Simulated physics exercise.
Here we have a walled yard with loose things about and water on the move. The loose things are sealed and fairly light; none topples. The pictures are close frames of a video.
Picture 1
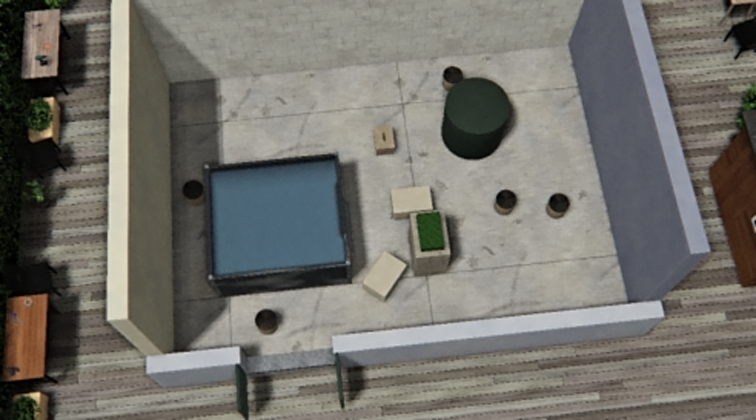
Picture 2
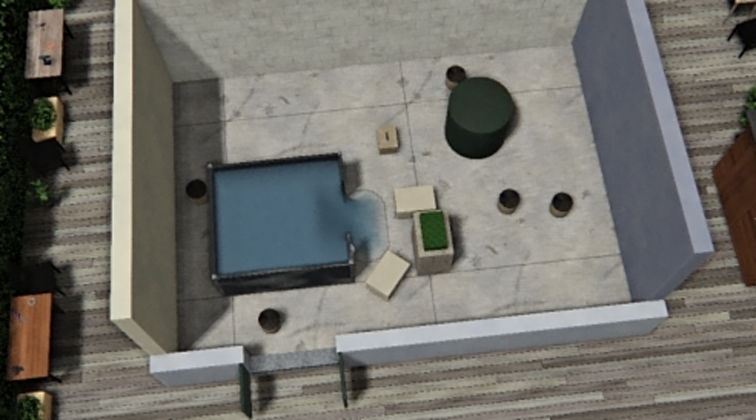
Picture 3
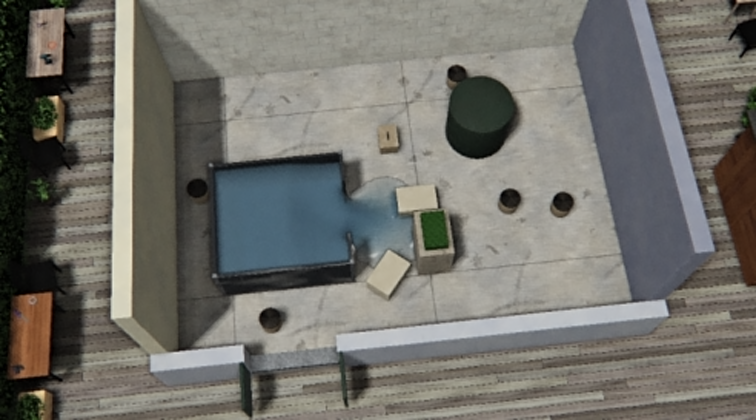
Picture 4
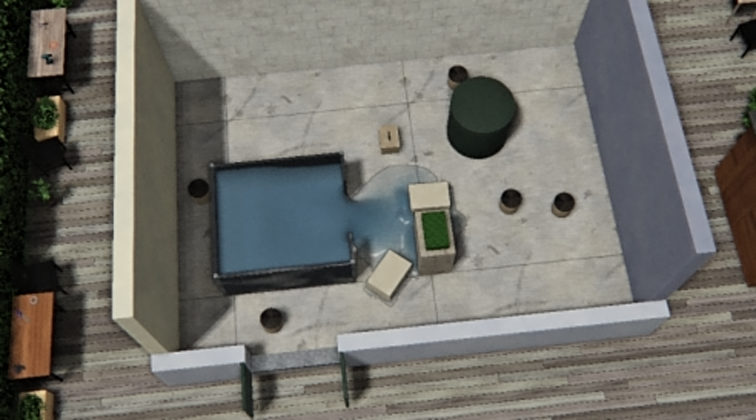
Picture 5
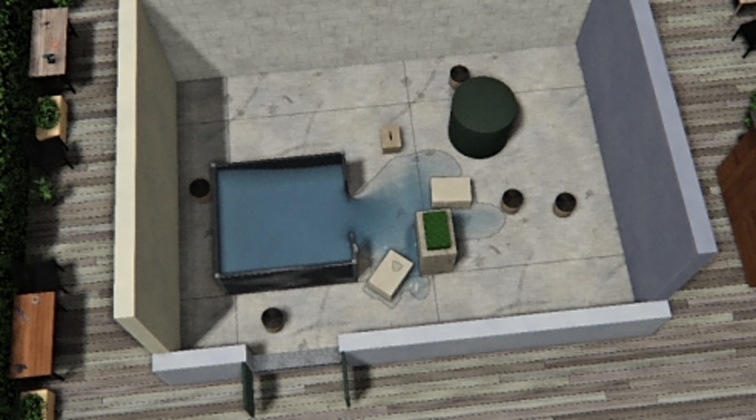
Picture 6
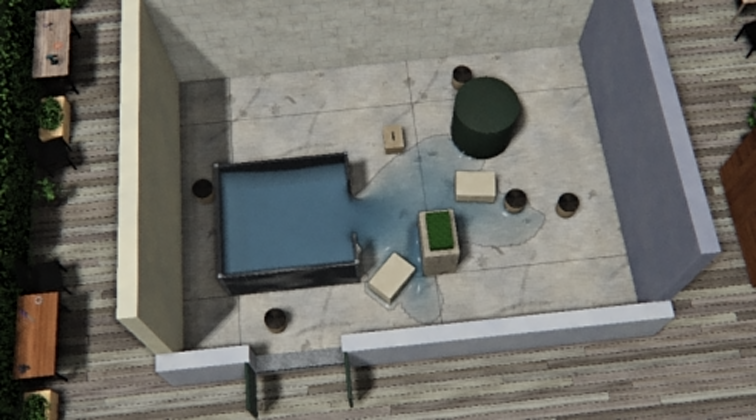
In the video, water flows out through a gap in the right side of a dark-framed pool in a walled yard, spreading rightward across the pale floor around a planter and pushing one cream block to the right.
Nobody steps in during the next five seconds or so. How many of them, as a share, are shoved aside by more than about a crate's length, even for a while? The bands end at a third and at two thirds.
That comes to two thirds or more.
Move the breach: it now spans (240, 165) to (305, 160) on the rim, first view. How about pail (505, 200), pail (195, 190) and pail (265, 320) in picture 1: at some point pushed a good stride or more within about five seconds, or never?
As listed: Less than that, shifted that much, moved that far.
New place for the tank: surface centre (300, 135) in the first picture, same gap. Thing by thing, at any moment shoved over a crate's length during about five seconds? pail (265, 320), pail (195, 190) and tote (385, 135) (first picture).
In that order: Less than that, less than that, moved that far.
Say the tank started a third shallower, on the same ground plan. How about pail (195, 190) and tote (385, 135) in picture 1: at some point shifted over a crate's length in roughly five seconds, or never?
In turn: Never so far, short of that.
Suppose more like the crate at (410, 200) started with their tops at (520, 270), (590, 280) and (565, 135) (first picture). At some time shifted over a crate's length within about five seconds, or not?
In that order: That far or more, moved that far, moved that far.
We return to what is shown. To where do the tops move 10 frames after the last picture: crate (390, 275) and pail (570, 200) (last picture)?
At about (332, 308) and (610, 203).
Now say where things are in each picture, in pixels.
The first frame shows a crate at (412, 199), on the bottom; a crate at (385, 273), on the bottom; 0 of 8 have shifted.
The second frame shows a crate at (415, 198) rests on the ground; a crate at (388, 273) rests on the ground; 0 of 8 have shifted.
The third frame shows a crate at (417, 198) rests on the ground; a crate at (389, 272) rests on the ground; 0 of 8 have shifted.
The fourth frame shows a crate at (429, 195), on the bottom, close to its start; a crate at (390, 272), on the bottom; 1 of 8 have shifted.
The fifth frame shows a crate at (451, 189), on the bottom, a stride from its start; a crate at (391, 272) rests on the ground; 1 of 8 have shifted.
The sixth frame shows a crate at (476, 183), on the bottom, a stride from its start; a crate at (392, 275) rests on the ground, close to its start; 1 of 8 have shifted.
A moment on, 2 of 8 are well off their spots; 0 afloat.
Next, 5 of 8 are well off their spots; 2 afloat.
Later, 6 of 8 are well off their spots; 3 afloat.
In the end, 6 of 8 are well off their spots, and 6 have been at some point; 5 afloat.
